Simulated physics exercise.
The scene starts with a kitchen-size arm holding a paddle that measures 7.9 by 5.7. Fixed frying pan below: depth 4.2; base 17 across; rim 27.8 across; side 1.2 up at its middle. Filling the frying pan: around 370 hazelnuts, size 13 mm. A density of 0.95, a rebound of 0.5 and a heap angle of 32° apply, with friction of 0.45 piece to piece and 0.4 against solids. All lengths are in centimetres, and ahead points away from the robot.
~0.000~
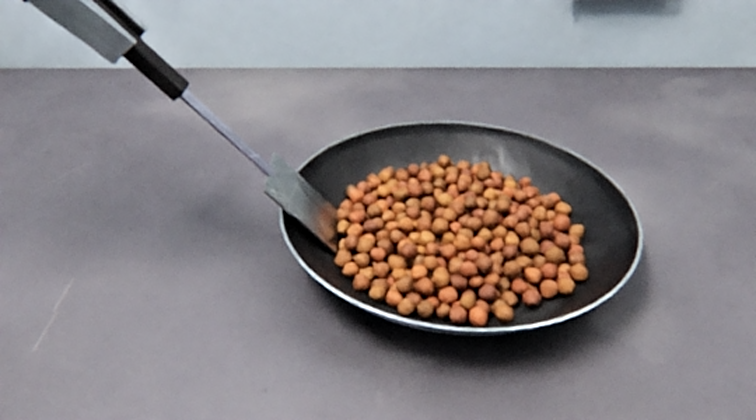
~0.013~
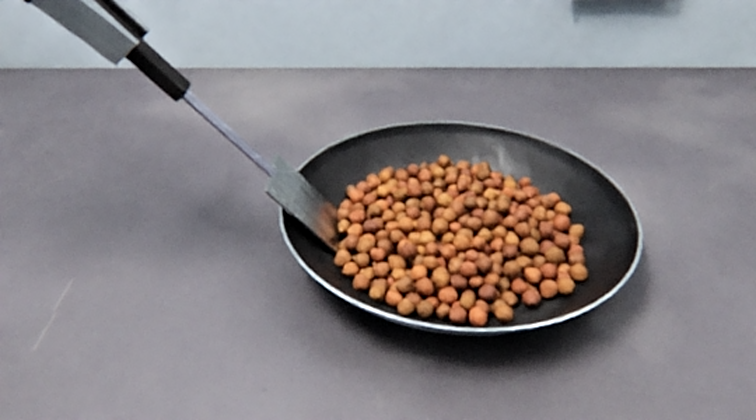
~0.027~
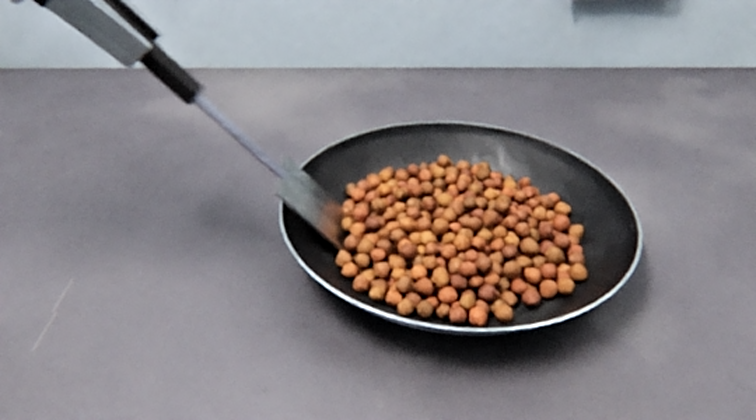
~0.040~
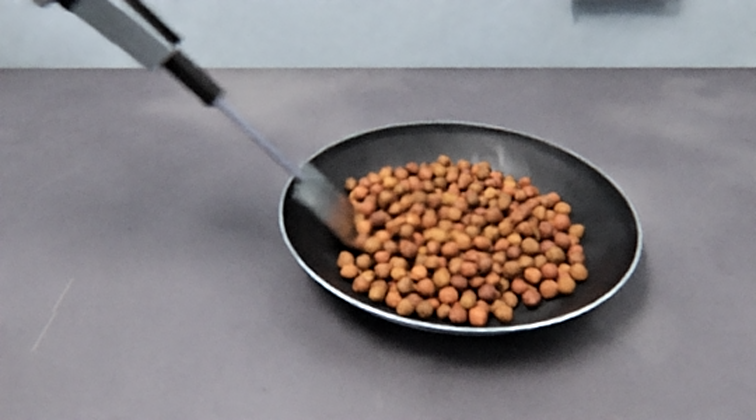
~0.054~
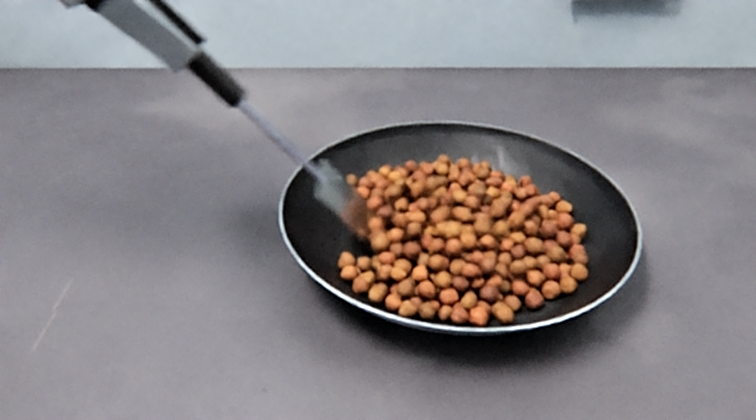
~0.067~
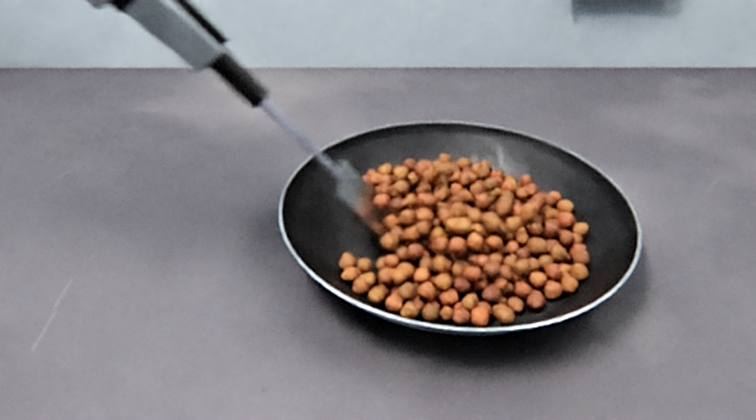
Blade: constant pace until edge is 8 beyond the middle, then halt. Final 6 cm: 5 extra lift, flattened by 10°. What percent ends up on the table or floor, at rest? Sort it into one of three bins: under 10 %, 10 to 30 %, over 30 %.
Bin: 10 to 30 %.
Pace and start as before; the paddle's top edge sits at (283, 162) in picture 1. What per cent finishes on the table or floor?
I'd estimate close to 15 per cent.
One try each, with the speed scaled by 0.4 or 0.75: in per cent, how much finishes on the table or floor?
Roughly 0 % and roughly 15 %.
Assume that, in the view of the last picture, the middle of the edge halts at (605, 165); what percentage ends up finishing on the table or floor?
Some 25 per cent.
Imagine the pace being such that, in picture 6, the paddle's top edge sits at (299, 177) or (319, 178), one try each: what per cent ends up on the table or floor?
Respectively, some 0 and 10 per cent.
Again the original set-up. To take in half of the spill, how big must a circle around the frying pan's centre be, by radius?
The answer is around 50 cm.
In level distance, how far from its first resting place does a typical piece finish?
About 2 centimetres.
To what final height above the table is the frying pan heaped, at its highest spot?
Close to 4.5 centimetres high.
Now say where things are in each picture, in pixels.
The first frame shows paddle top edge at (269, 171), sloping 50°; upper third of the load around (456, 216), from x 345 to 580, top at y 165; 371 in the frying pan.
The second frame shows paddle top edge at (271, 171), sloping 50°; upper third of the load around (456, 216), from x 345 to 580, top at y 165.
The third frame shows paddle top edge at (281, 174), sloping 50°; upper third of the load around (450, 214), from x 345 to 580, top at y 165.
The fourth frame shows paddle top edge at (300, 177), sloping 50°; upper third of the load around (445, 216), from x 345 to 580, top at y 165.
The fifth frame shows paddle top edge at (321, 178), sloping 50°; upper third of the load around (443, 213), from x 345 to 580, top at y 160.
The sixth frame shows paddle top edge at (341, 177), sloping 50°; upper third of the load around (454, 212), from x 350 to 580, top at y 160; 371 in the frying pan.
After 0.10 s, sloping 50°, highest piece 9 above the table; 371 in the frying pan.
After 0.13 s, sloping 47°, highest piece 11 above the table; 370 in the frying pan, 1 on the blade or in flight.
After 0.35 s, sloping 40°, highest piece 5 above the table; 317 in the frying pan, 41 on the table or floor, 13 on the blade or in flight.
After 1.40 s, sloping 40°, highest piece 4 above the table; 317 in the frying pan, 54 on the table or floor.
At rest, 317 in the frying pan, 54 on the table or floor. That is 15 % on the table or floor.
